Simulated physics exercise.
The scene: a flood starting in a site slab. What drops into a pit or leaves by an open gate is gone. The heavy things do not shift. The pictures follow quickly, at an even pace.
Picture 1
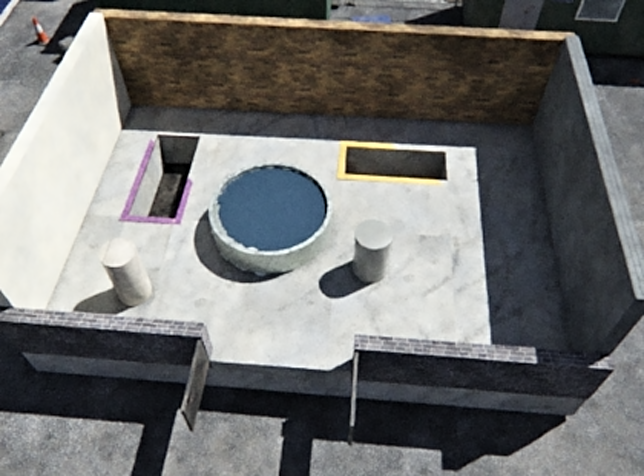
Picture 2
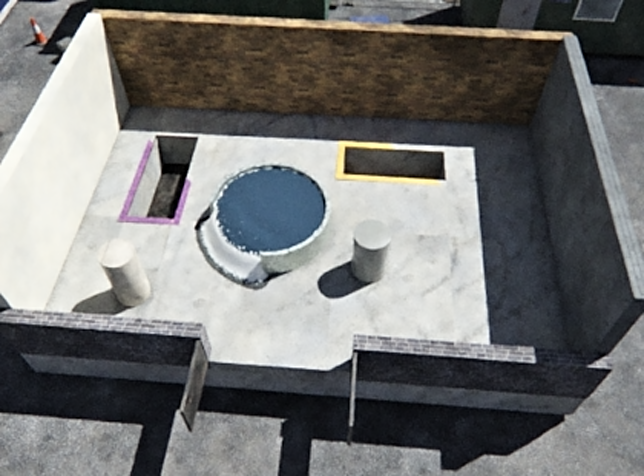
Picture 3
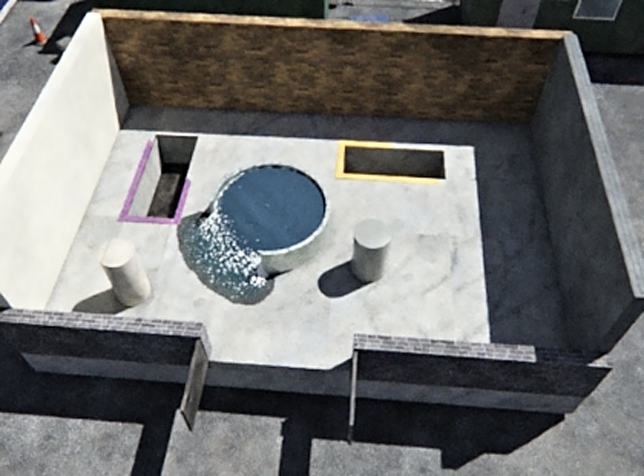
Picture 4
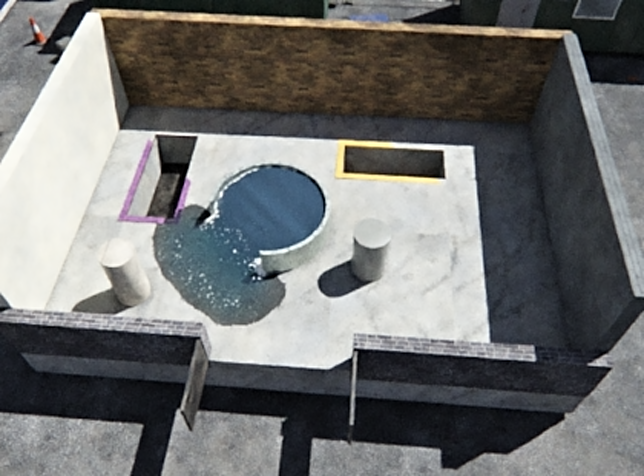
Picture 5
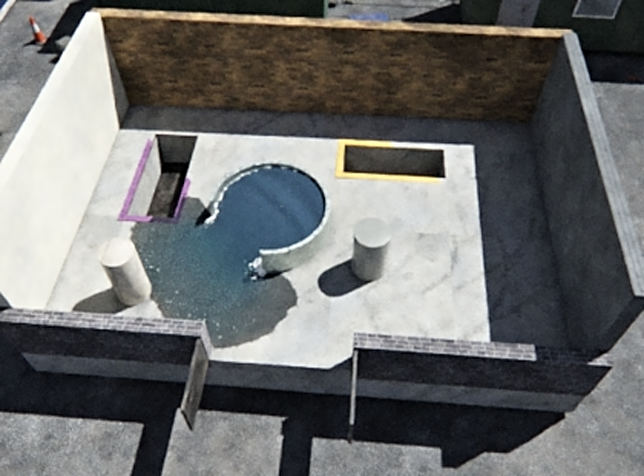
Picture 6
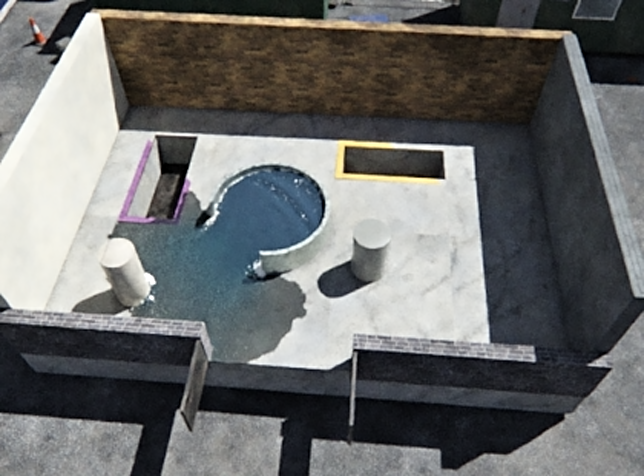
A round pool in a walled yard broke open on its lower left side, and the water gushed out, spreading across the pale floor past the purple-edged pit and around the left pillar.
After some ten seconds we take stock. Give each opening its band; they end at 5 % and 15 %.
The gate takes over 15 %; the purple pit takes over 15 %; the yellow pit takes under 5 %.
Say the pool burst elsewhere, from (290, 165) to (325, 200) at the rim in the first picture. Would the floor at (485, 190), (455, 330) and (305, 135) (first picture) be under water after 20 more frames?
One after the other: Covered, dry, under water.
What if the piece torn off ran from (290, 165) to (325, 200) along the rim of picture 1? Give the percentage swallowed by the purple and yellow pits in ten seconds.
Per cent: Purple 4, yellow 55.
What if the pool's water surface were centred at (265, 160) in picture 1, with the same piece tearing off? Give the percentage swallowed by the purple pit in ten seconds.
Parts in a hundred: Purple 50.
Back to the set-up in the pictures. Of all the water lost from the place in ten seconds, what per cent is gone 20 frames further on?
Close to 20 %.
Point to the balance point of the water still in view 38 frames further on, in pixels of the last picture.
I would point to (169, 253).
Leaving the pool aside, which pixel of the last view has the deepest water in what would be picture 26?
At about (93, 328).
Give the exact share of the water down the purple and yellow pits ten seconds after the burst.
Near 34 and 0 in a hundred.
A moment on, water covers 20 % of the floor; the gate 2 %, the purple pit 1 %, the yellow pit 0 %.
Next, water covers 20 % of the floor; the gate 4 %, the purple pit 1 %, the yellow pit 0 %.
Then, water covers 25 % of the floor; the gate 8 %, the purple pit 3 %, the yellow pit 0 %.
Later, water covers 35 % of the floor; the gate 13 %, the purple pit 18 %, the yellow pit 0 %.
In the end, water covers 40 % of the floor; the gate 18 %, the purple pit 34 %, the yellow pit 0 %.
